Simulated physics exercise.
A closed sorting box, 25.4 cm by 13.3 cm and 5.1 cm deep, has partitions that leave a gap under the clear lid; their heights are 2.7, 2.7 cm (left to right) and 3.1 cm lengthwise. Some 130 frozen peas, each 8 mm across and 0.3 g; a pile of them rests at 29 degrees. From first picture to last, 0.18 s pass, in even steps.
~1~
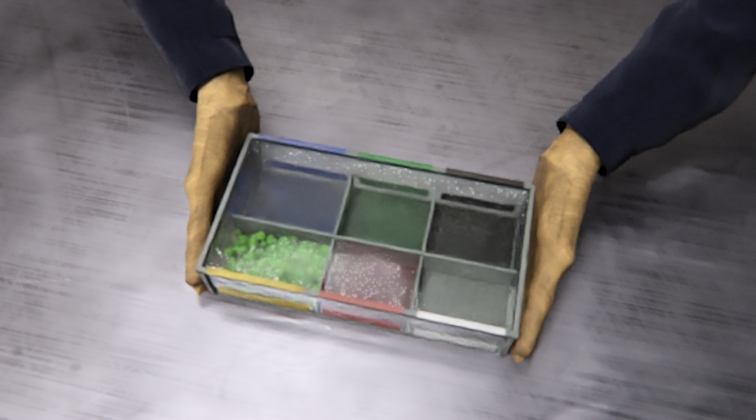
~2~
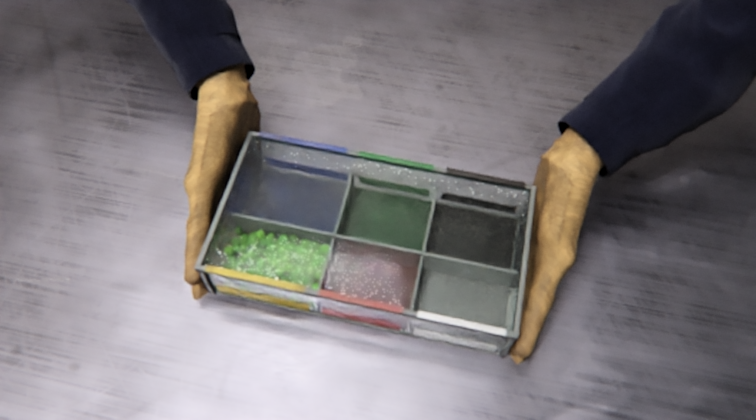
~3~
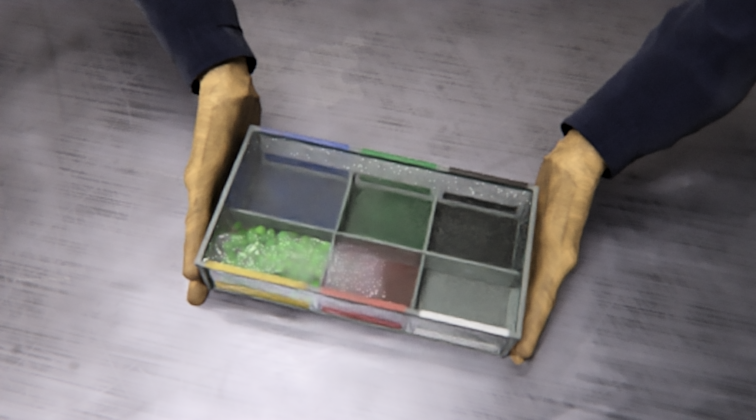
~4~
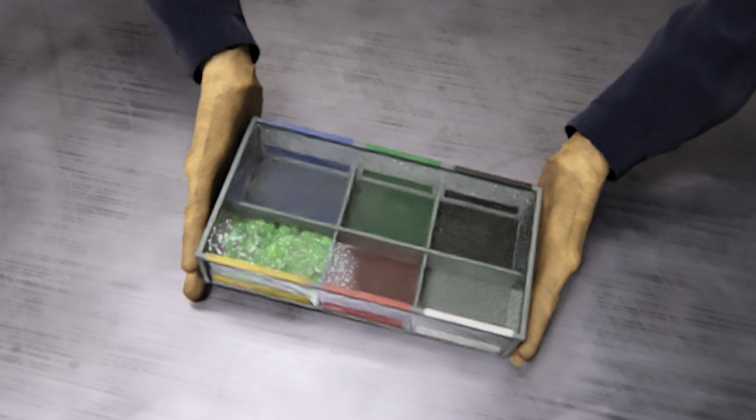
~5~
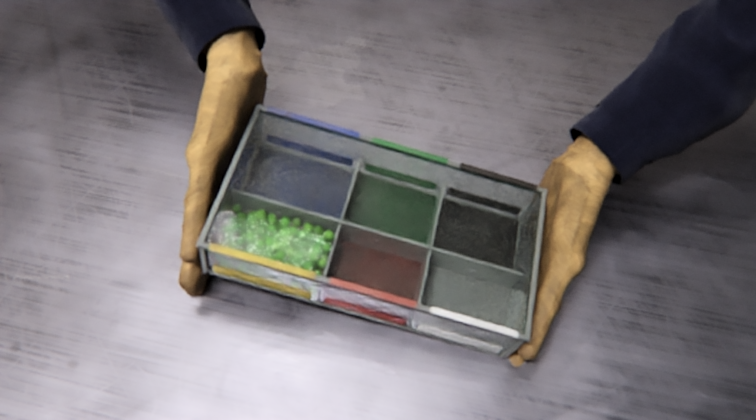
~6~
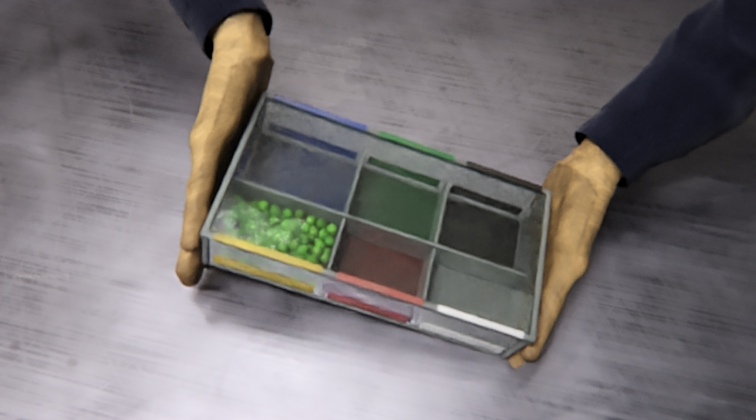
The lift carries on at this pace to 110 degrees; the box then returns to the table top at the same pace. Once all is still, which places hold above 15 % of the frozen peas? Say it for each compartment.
Red no, blue no, green no, yellow no, white yes, black yes.
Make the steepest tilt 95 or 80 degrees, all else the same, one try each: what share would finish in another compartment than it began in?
Some 95 and 65 per cent.
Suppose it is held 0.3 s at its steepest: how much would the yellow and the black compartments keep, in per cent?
In that case yellow 0; black 55.
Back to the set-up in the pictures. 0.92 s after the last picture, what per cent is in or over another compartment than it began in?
Some 60 per cent.
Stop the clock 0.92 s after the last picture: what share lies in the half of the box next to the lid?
Roughly 80 per cent.
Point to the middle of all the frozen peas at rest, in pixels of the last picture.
Around (489, 288).
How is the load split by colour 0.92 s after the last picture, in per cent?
Red 30; blue 0; green 0; yellow 40; white 10; black 15.
Then, 0.92 s after the last picture, tilt 110 degrees; red 30 %, yellow 40 %, white 10 %, black 15 %.
Then, 1.53 s after the last picture, tilt 50 degrees; white 50 %, black 45 %.
Then, 2.19 s after the last picture, tilt 0 degrees; white 50 %, black 45 %.
In the end, red 0 %, blue 0 %, green 0 %, yellow 0 %, white 50 %, black 45 %.
